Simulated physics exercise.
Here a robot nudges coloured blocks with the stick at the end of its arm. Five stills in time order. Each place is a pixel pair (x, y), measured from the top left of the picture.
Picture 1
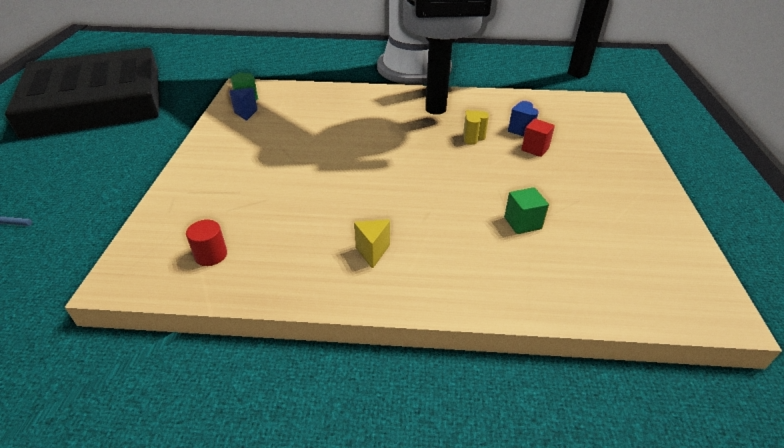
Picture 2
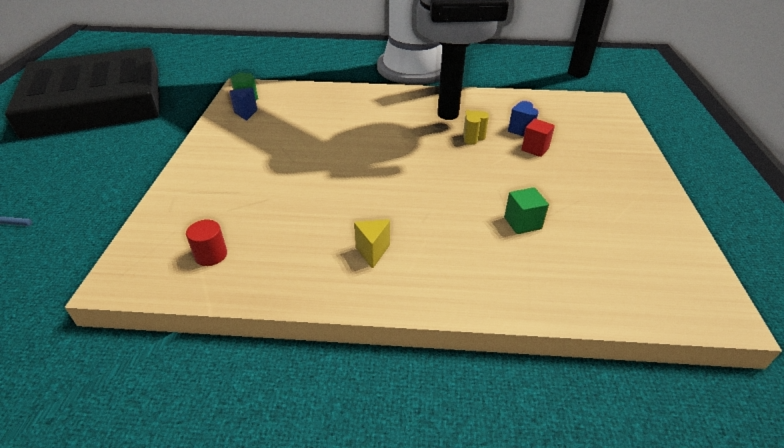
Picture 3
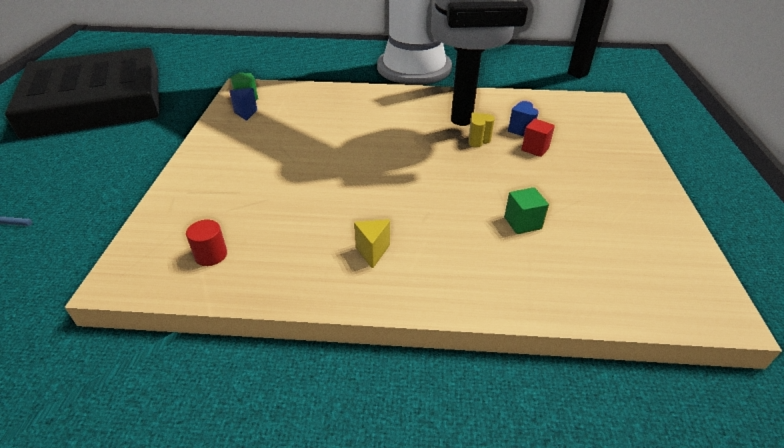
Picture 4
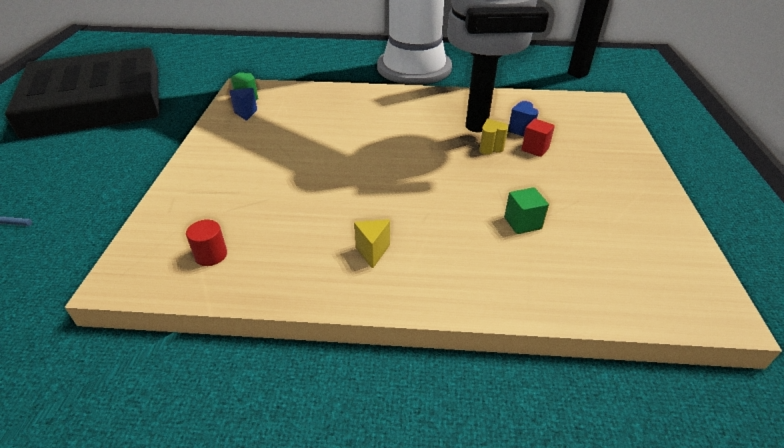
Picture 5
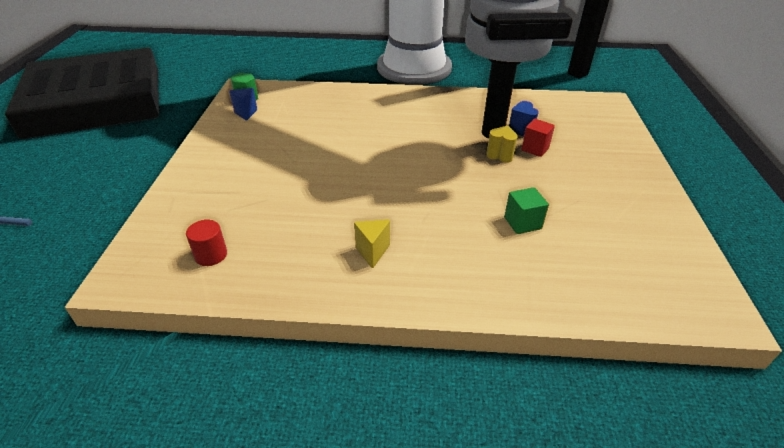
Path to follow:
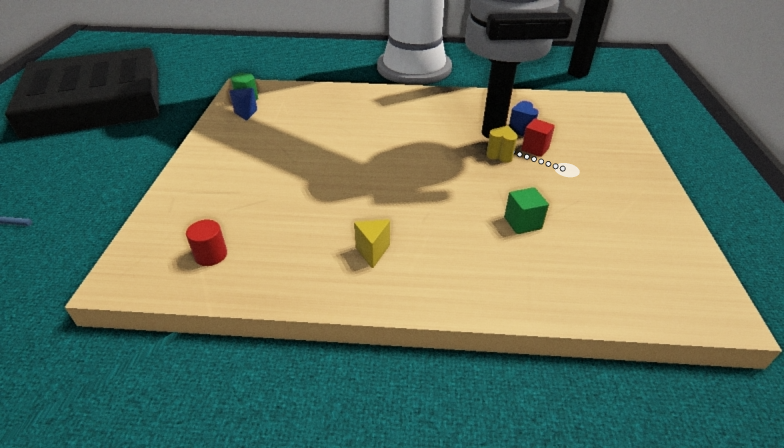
On a wooden board, a robot arm's black stick moves right and nudges a small yellow block toward the viewer and right.
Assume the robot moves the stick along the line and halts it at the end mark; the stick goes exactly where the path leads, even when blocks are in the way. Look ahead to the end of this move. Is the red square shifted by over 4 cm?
Going by the path, no.
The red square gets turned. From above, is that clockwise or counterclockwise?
Watching from overhead, you'd notice the red square rotating counter-clockwise.
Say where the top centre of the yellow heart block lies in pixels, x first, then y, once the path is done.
I'd guess (517, 142).
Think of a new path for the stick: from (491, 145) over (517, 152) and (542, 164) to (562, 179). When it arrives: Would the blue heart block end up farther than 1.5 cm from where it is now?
No, that is not what happens.
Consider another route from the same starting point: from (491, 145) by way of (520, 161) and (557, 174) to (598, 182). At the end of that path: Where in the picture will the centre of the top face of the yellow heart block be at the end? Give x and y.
It should be at (524, 151) by then.
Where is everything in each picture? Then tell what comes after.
The first picture shows lower end of the stick (436, 110), tops of blocks, yellow heart block (476, 115), blue heart block (526, 108), red square (541, 126).
The second picture shows stick (448, 115), blocks as before.
The third picture shows stick (462, 121), yellow heart block (481, 118).
The fourth picture shows stick (477, 127), yellow heart block (494, 126).
The fifth picture shows stick (493, 134), yellow heart block (504, 133), blue heart block (526, 108), red square (541, 126).
The drawn path runs straight from (491, 145) to (567, 170).
What follows on the original path. One third of the way, stick (518, 142); yellow heart block (516, 141), turned 45° clockwise; red square (545, 126).
Two thirds of the way, stick (544, 151); yellow heart block (517, 142), turned 55° clockwise; red square (557, 127), turned 65° anticlockwise.
At the end, stick (570, 159); yellow heart block (517, 142), turned 55° clockwise; blue heart block not moved; red square (559, 128), turned 80° anticlockwise.
